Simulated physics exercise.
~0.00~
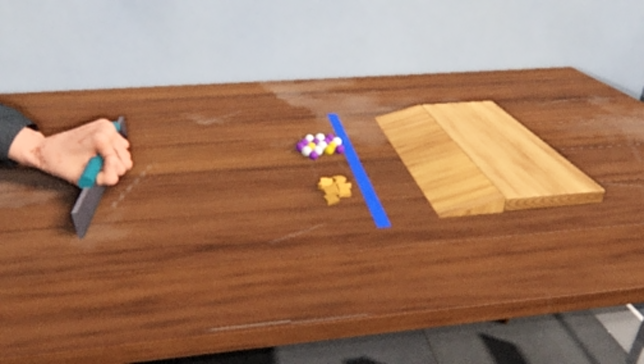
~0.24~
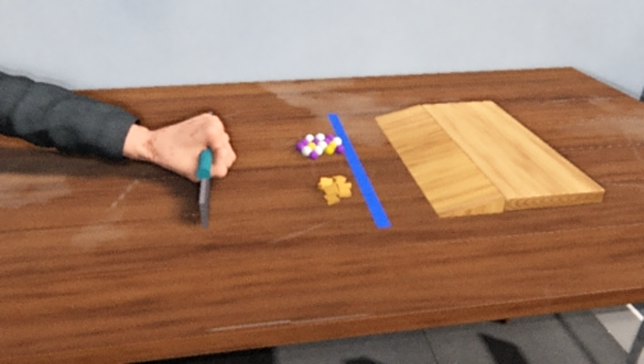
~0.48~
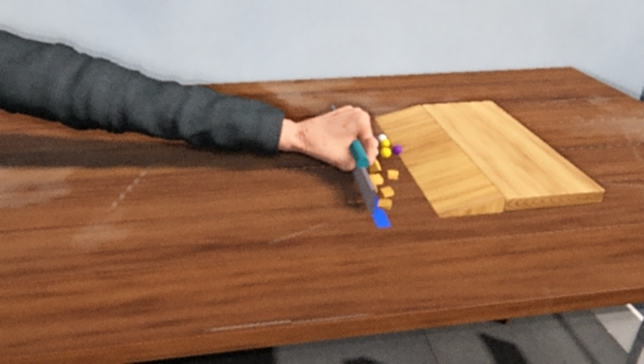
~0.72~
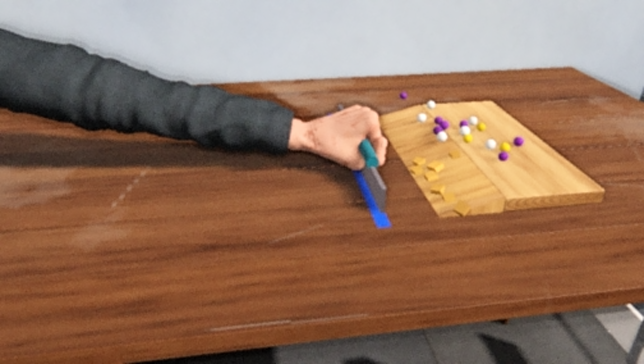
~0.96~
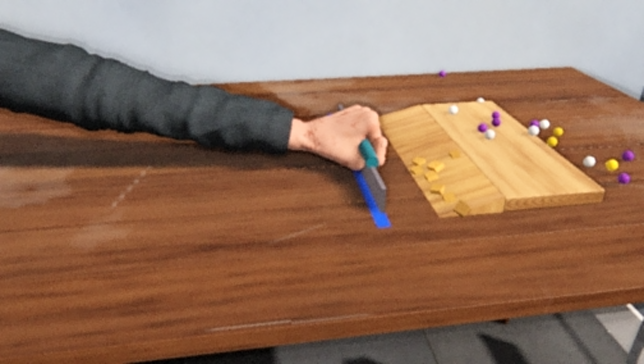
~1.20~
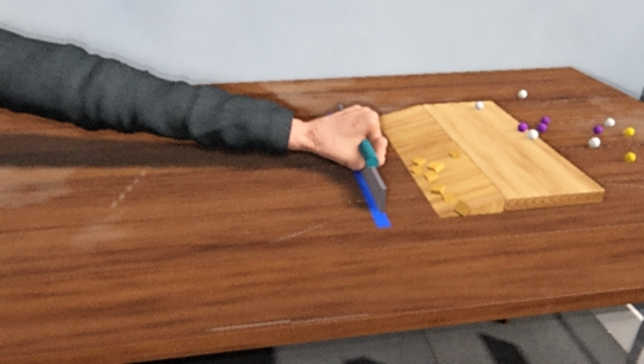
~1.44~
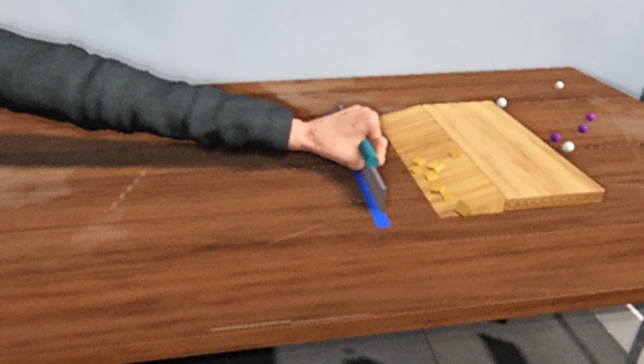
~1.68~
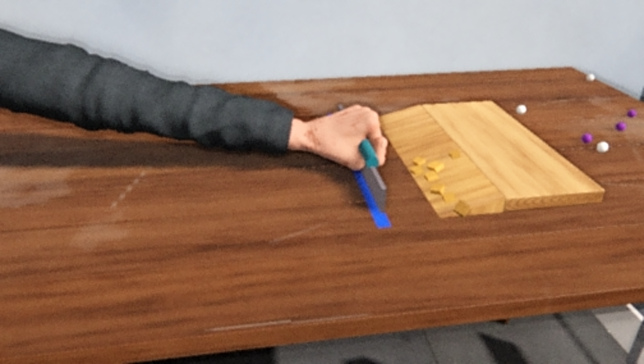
A hand swept a scraper right across the table, pushing two small heaps, and stopped at the blue tape. The yellowish bits slid onto the wooden ramp and stayed there, while the purple, white and yellow balls rolled up, over and beyond the slab.
